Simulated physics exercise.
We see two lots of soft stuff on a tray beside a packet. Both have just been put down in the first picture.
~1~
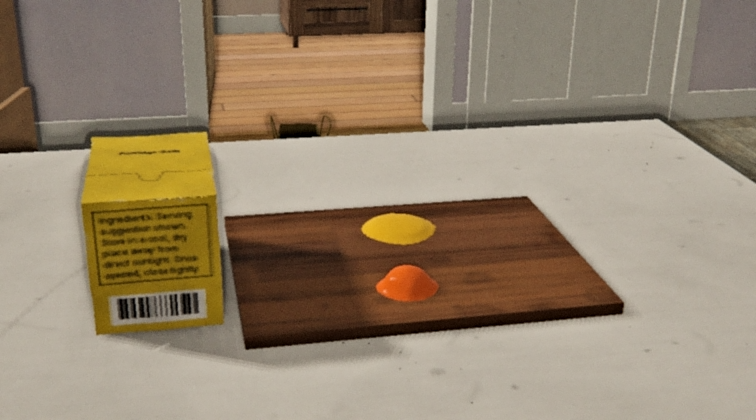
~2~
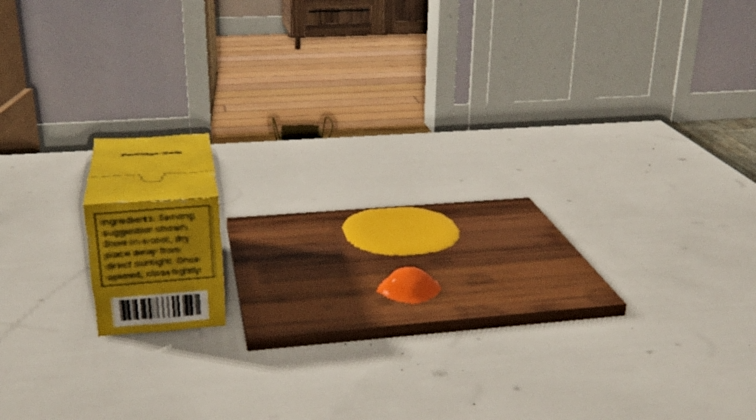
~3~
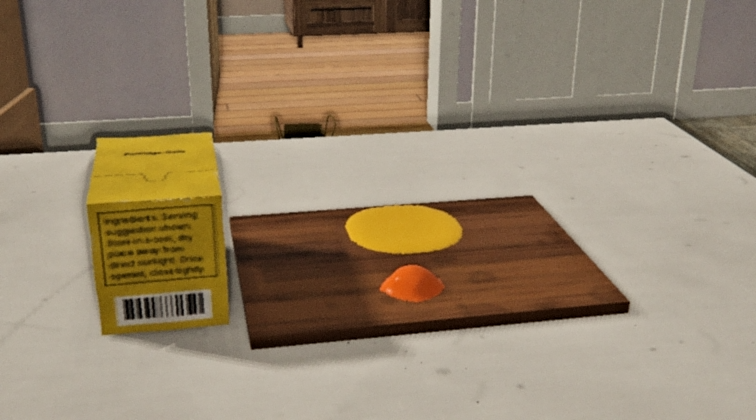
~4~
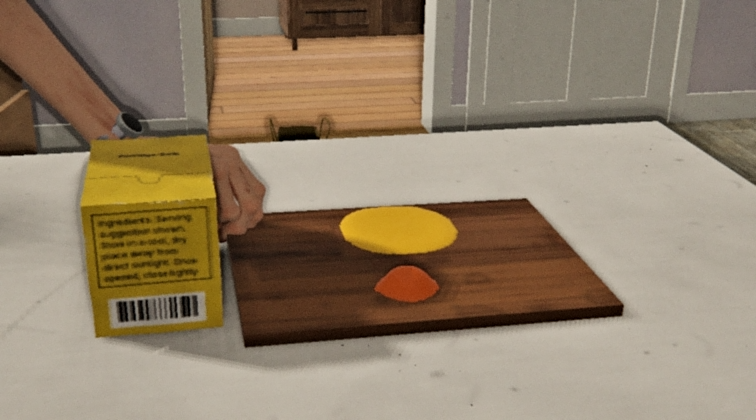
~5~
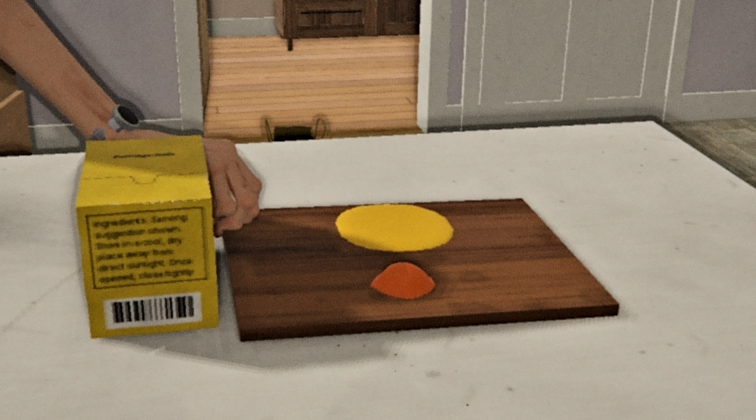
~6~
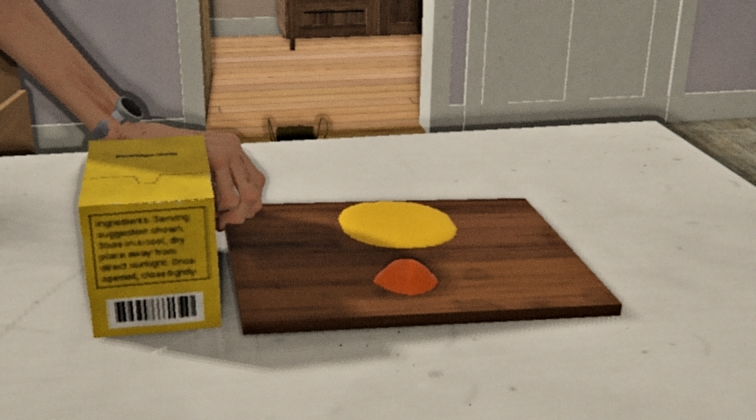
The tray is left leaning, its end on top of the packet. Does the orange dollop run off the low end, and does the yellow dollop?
The orange dollop stays on; the yellow dollop runs off the low end.
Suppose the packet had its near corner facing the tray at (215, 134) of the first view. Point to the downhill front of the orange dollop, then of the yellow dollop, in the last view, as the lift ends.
About (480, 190) and (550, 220).
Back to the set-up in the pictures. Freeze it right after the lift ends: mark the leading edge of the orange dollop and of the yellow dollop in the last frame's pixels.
About (451, 221) and (522, 209).
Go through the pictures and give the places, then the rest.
The tray lies flat; orange dollop (408, 277) a tall heap; yellow dollop (399, 225) a low mound; packet (155, 267), in the first picture.
They settle; orange dollop (410, 279) a tall heap; yellow dollop (400, 229) spread thin, in the second picture.
At rest; orange dollop (413, 277) a tall heap; yellow dollop (403, 227) spread thin, in the third picture.
A hand takes the end; orange dollop (407, 278) a tall heap; yellow dollop (399, 228) spread thin, in the fourth picture.
The end is rising; orange dollop (404, 274) a tall heap; yellow dollop (394, 225) spread thin, in the fifth picture.
The tray slopes by about 3°; orange dollop (407, 270) a tall heap; yellow dollop (397, 223) spread thin; packet (152, 270), in the sixth picture.
Next, slope about 23°; the orange dollop has not moved; the yellow dollop has crept down a long way.
After that, the orange dollop has not moved; the yellow dollop is dripping off the low end.
Finally, slope about 23°; the orange dollop has not moved; the yellow dollop is dripping off the low end.
